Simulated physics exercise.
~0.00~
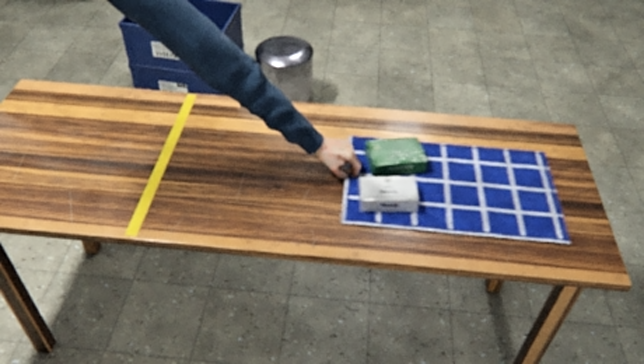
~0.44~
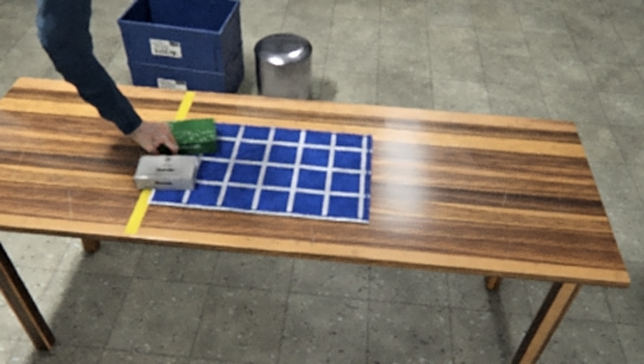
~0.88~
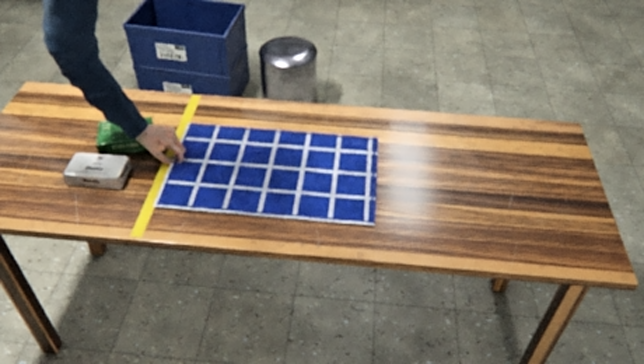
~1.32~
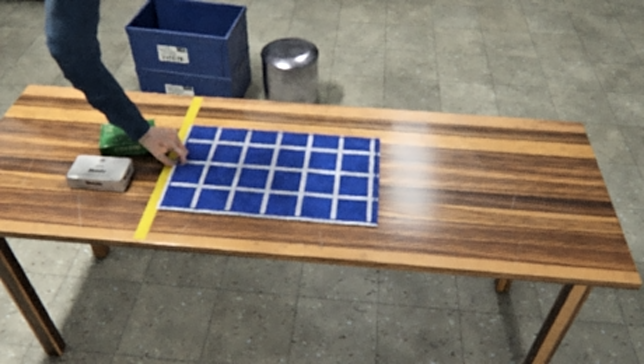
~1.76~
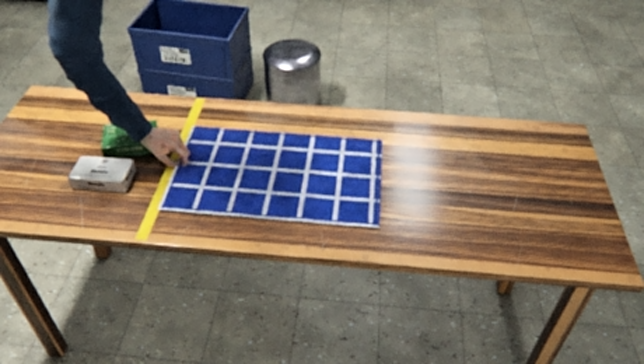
Blue checked place mat being pulled left across a table by a hand, stopping at yellow tape as white and green packets slide off.
